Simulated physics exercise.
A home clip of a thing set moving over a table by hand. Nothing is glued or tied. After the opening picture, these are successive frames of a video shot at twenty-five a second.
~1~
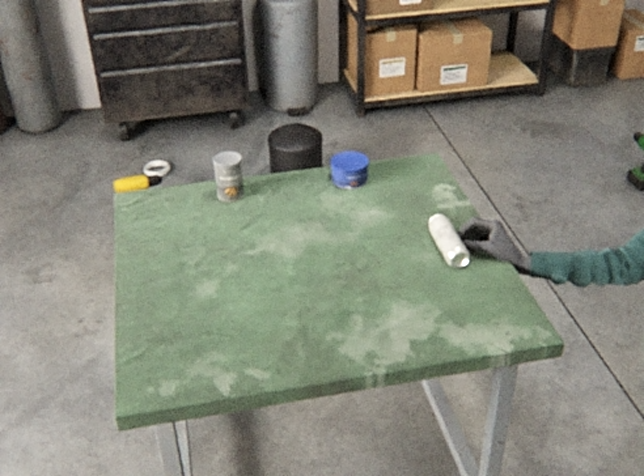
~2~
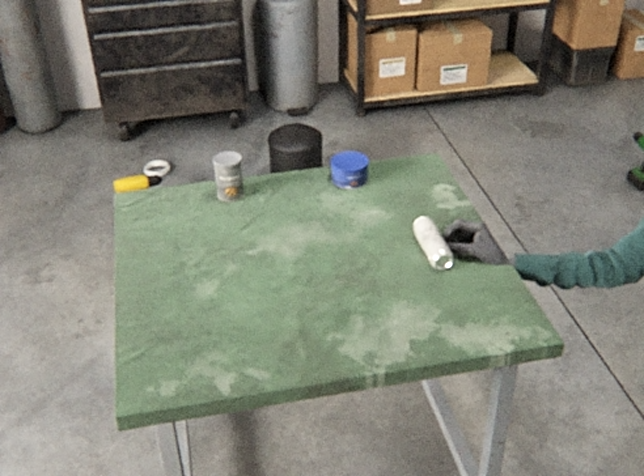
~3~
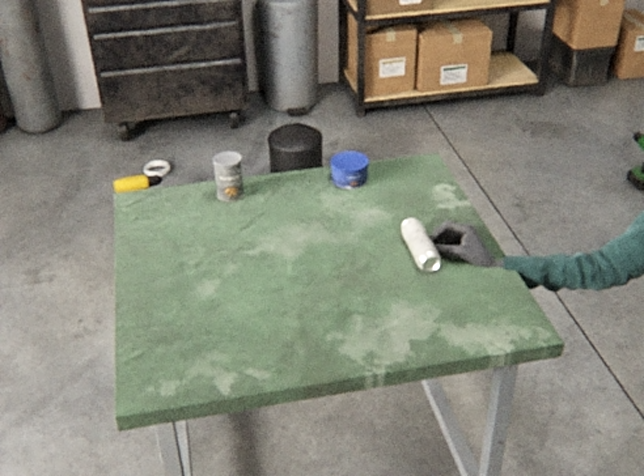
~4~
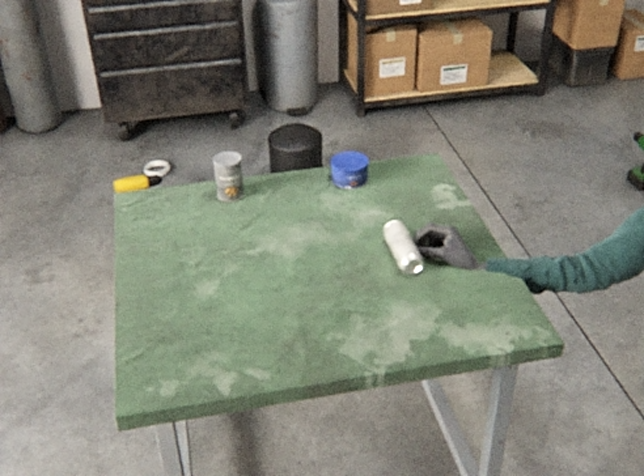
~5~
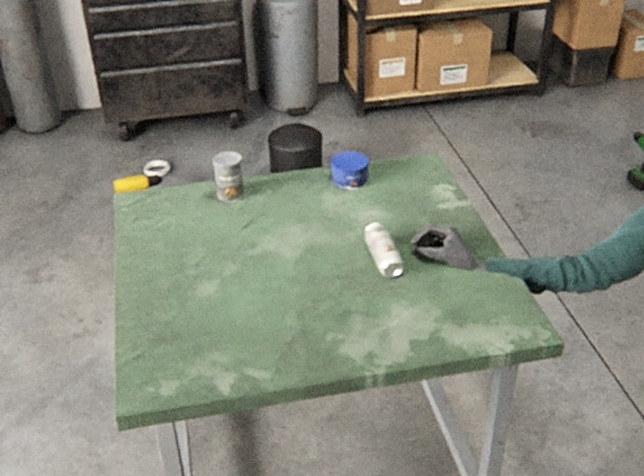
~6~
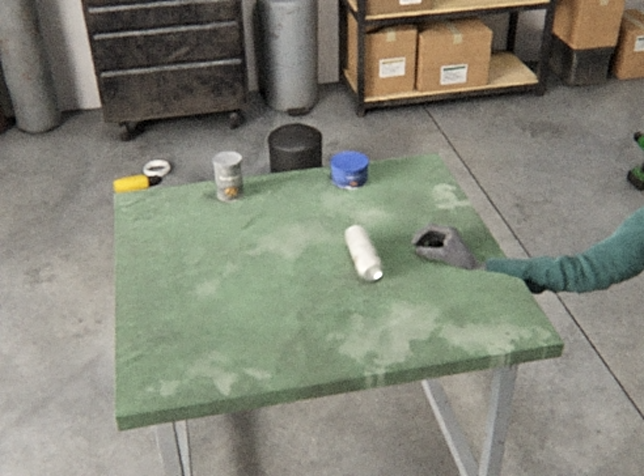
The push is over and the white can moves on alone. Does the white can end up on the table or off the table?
The white can falls off the table.
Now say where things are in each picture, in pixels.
In the first picture, under the hand; white can (448, 241).
In the second picture, under the hand; white can (433, 243).
In the third picture, under the hand; white can (420, 245).
In the fourth picture, white can (403, 247).
In the fifth picture, white can (383, 250) displaced about its own width.
In the sixth picture, white can (363, 253) displaced well along.
Then, 0.20 s past the last view, white can displaced well along near (268, 266).
Then, 0.60 s past the last view, white can now off the table.
Then, 0.90 s past the last view, things are still on the move.
Finally, off the table, white can.
